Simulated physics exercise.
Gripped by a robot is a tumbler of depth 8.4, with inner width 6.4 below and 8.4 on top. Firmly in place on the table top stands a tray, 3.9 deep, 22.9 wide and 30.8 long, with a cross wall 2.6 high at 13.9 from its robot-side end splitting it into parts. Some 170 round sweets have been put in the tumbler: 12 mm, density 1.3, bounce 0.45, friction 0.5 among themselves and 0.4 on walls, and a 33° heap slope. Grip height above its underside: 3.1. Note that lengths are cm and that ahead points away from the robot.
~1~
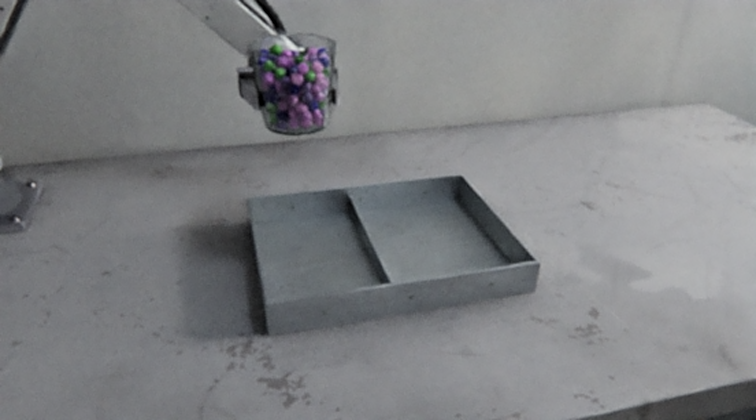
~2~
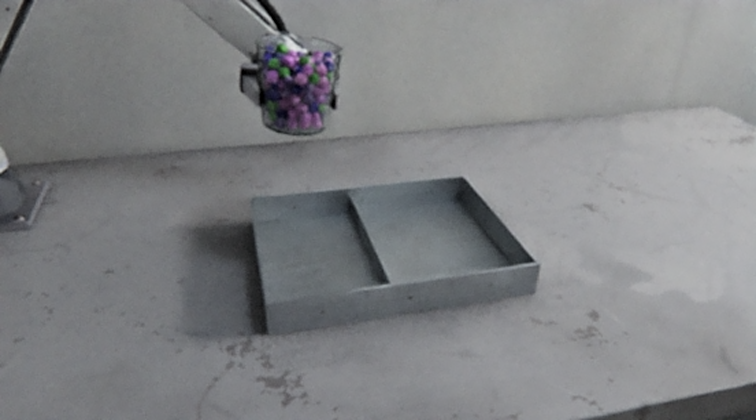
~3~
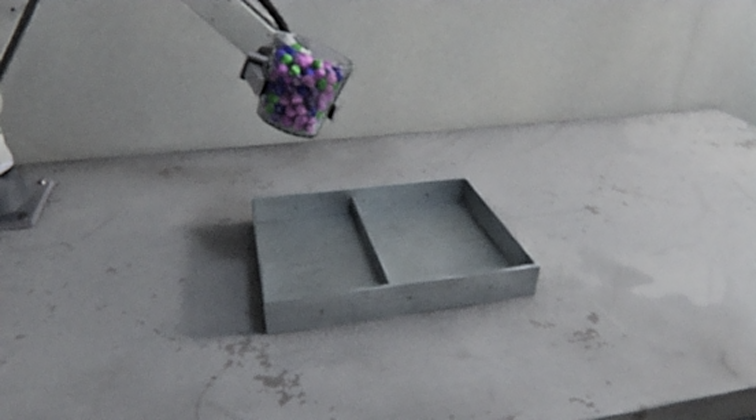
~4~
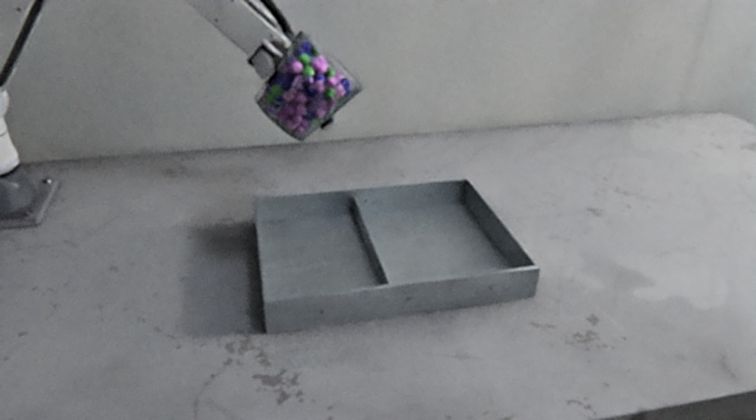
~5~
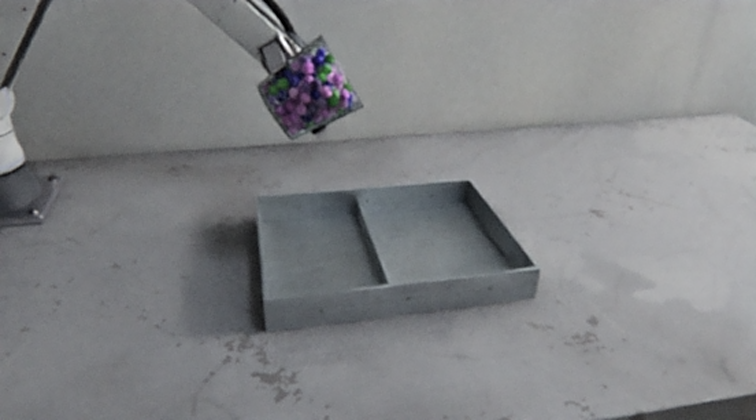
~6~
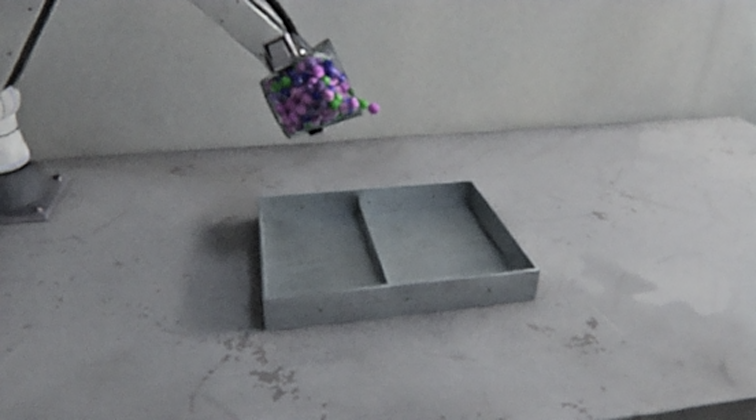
A robot arm tilts a clear tumbler of colourful round sweets forward above a divided tray.
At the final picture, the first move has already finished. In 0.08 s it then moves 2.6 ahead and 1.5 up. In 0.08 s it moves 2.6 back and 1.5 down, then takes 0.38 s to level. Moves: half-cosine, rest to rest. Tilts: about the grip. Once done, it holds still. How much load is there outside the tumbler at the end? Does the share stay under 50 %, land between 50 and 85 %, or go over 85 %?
It lands between 50 and 85 %.
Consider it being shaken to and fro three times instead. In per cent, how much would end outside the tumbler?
It would be near 80 per cent.
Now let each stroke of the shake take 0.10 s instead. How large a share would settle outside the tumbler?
About 40 per cent, then.
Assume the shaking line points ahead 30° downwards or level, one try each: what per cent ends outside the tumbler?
I'd say close to 20 percent for the first and close to 40 percent for the second.
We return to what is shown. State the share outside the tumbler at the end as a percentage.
60 per cent, more or less.
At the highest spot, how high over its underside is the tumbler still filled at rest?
Top of the fill: Near 6.0 cm.
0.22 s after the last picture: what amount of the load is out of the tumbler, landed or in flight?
Share gone by then: Close to 55 %.
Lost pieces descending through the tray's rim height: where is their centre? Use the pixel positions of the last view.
Estimated centre near (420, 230) in pixels.
Then, 0.22 s after the last picture, tilted 63° forward, highest piece 25 above the table; 76 in the tumbler, 1 in the far-side part, 93 in flight or on a rim.
Then, 0.43 s after the last picture, tilted 12° forward, highest piece 26 above the table; 102 in the far-side part, 64 in the tumbler, 4 in flight or on a rim.
Then, 0.74 s after the last picture, level, highest piece 25 above the table; 104 in the far-side part, 64 in the tumbler, 2 on the table or floor.
Then, 1.79 s after the last picture, level, highest piece 25 above the table; 104 in the far-side part, 64 in the tumbler, 2 on the table or floor.
Final count, 104 in the far-side part, 64 in the tumbler, 2 on the table or floor. That is 62 % outside the tumbler.
